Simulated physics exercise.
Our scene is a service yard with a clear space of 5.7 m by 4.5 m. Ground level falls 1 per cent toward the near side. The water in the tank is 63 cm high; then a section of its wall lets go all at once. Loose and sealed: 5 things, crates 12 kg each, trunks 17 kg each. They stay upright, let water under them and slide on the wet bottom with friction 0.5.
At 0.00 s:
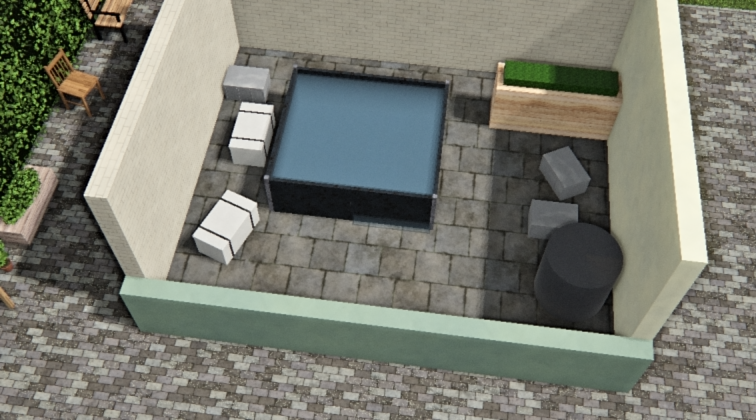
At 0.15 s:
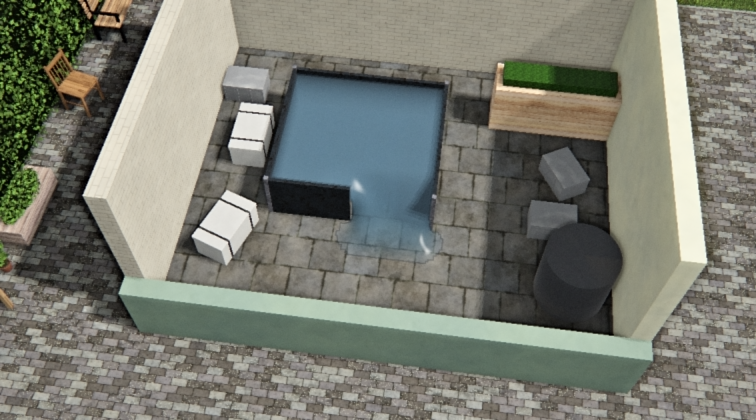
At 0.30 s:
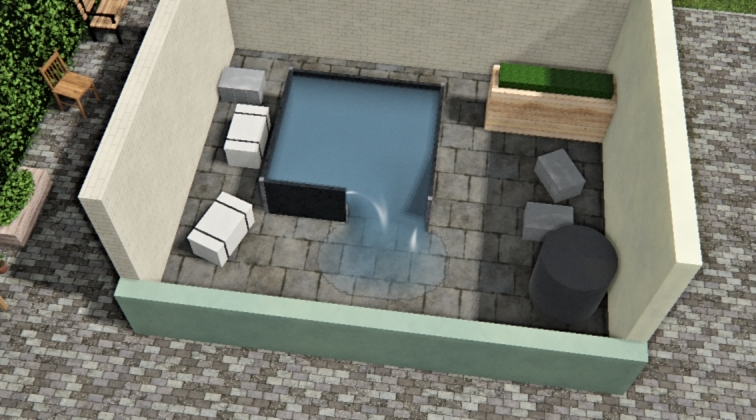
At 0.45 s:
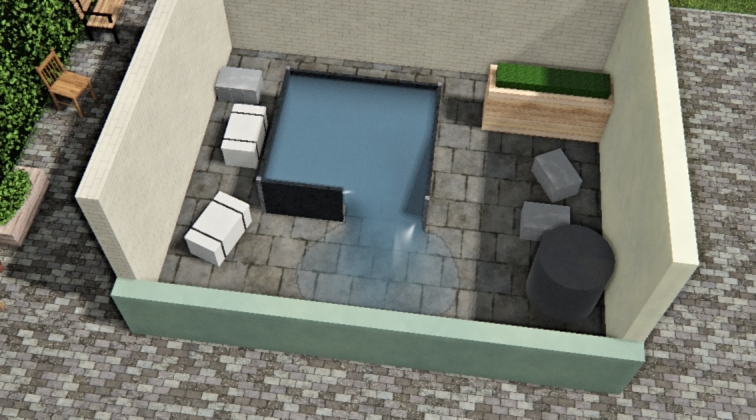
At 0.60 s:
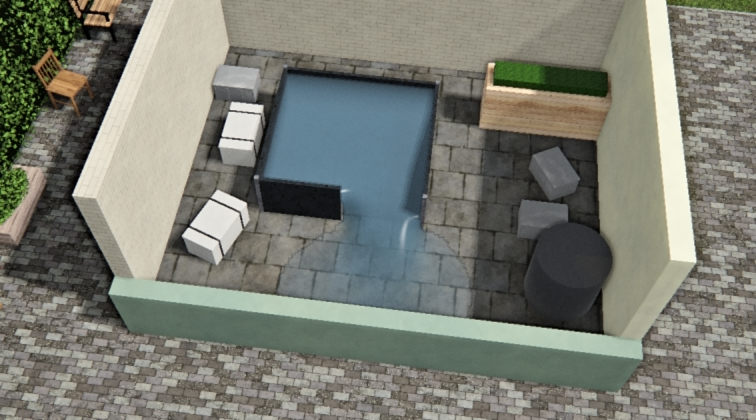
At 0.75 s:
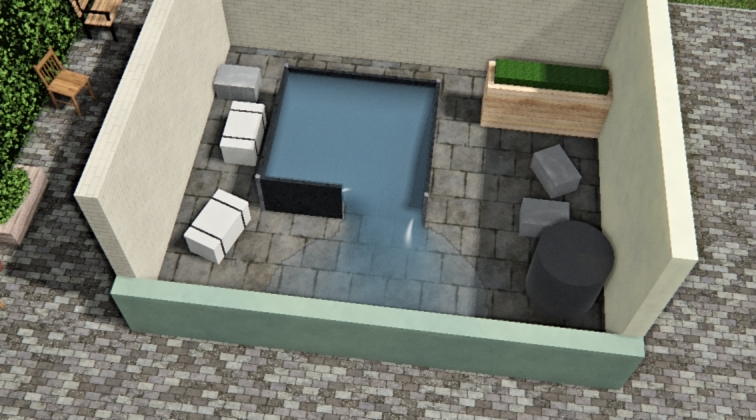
Water pouring from a square tank through a gap in its near side, spreading across courtyard paving while surrounding blocks stay still.
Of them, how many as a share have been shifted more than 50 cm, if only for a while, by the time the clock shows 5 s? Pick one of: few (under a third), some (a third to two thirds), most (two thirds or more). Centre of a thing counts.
Most.
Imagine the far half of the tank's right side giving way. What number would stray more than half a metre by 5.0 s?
2.
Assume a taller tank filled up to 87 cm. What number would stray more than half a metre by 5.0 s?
In that case the number is 5.
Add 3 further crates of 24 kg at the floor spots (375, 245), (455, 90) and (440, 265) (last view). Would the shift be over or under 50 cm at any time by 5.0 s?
Order as listed: Beyond half a metre / inside half a metre / beyond half a metre.
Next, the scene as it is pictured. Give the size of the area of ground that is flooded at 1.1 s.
Some 8.0 m2.
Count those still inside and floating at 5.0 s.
Count: 5.
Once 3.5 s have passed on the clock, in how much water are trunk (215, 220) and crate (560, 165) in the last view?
Around 9 cm and 4 cm.
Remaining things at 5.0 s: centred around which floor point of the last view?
Averaged position, last view: Near pixel (354, 115).
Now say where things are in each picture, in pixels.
In the first picture, a crate at (567, 166), on the bottom; a trunk at (225, 219), on the bottom; 4.2 m2 under water; 0 of 5 have shifted.
In the second picture, a crate at (566, 167), on the bottom; a trunk at (224, 219) rests on the ground; 4.8 m2 under water; 0 of 5 have shifted.
In the third picture, a crate at (562, 169), on the bottom; a trunk at (220, 221), on the bottom; water covers 5.6 m2; 0 of 5 have shifted.
In the fourth picture, a crate at (559, 169) rests on the ground; a trunk at (217, 220) rests on the ground; water covers 6.7 m2; 0 of 5 have shifted.
In the fifth picture, a crate at (556, 167) rests on the ground; a trunk at (215, 219) rests on the ground; water covers 7.3 m2; 0 of 5 have shifted.
In the sixth picture, a crate at (558, 165) rests on the ground; a trunk at (216, 218) rests on the ground; 7.6 m2 under water; 0 of 5 have shifted.
After 1.1 s 0 of 5 are over 50 cm from their spots; 0 afloat.
After 2.2 s 0 of 5 are over 50 cm from their spots; 0 afloat.
After 3.5 s 2 of 5 are over 50 cm from their spots; 2 afloat.
After 5.0 s 5 of 5 are over 50 cm from their spots, and 5 have been at some point; 5 afloat.
